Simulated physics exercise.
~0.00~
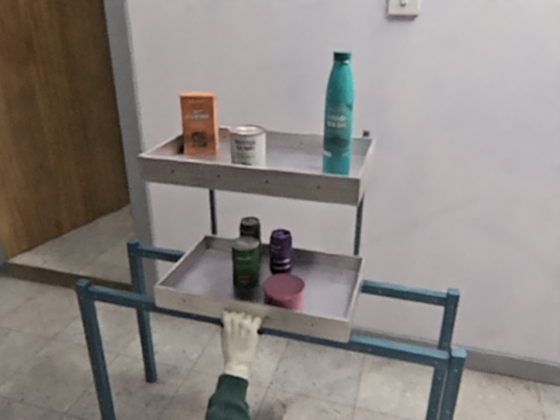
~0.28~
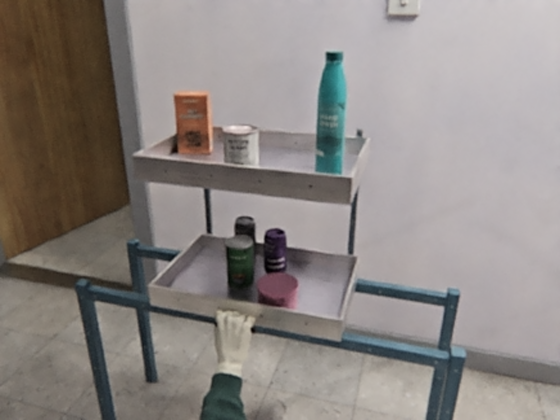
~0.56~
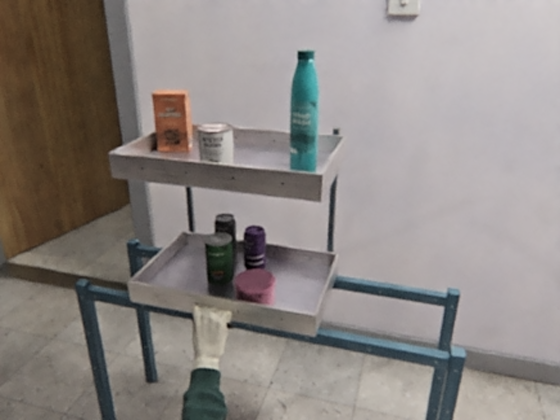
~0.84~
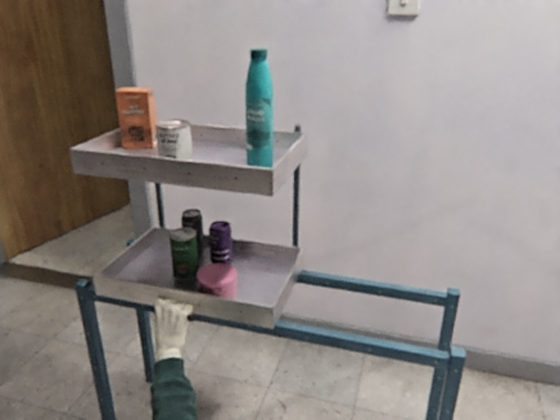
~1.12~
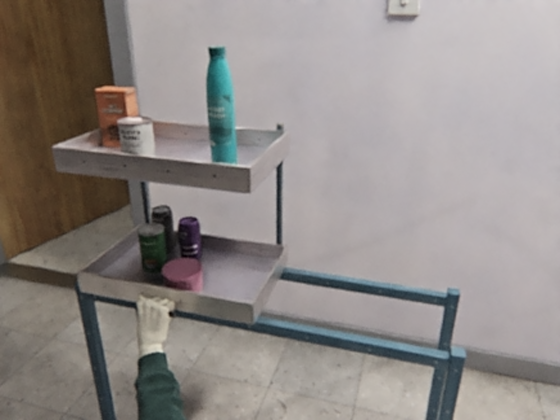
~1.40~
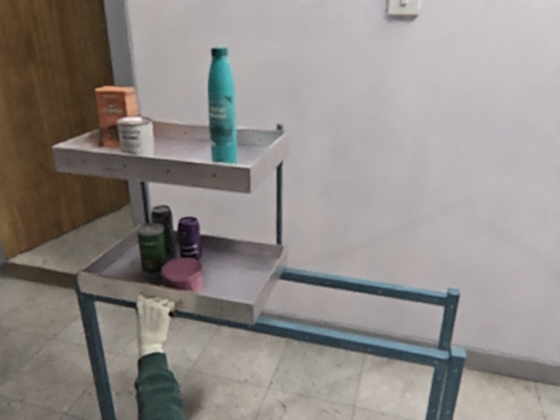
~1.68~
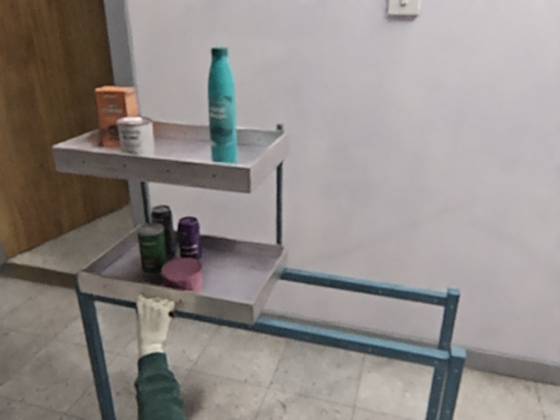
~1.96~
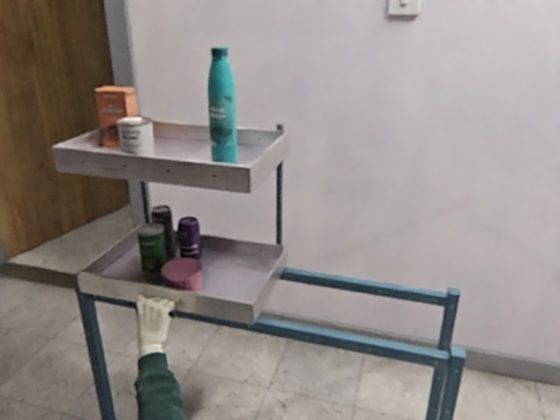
In a room with a pale wall, tiled floor and wooden door at left, a still view looks slightly down on a two-level tray rack on blue rails. The upper tray holds an orange packet at left, a white tin beside it and a turquoise bottle at right; the lower one holds a green tin, a dark can, a purple can and a pink tub. A gloved hand in a green sleeve grips the lower tray's front edge and moves with the rack as it slides left. The rack stops at the left end of the rails and stays there, everything still standing in place, the hand still at its edge.
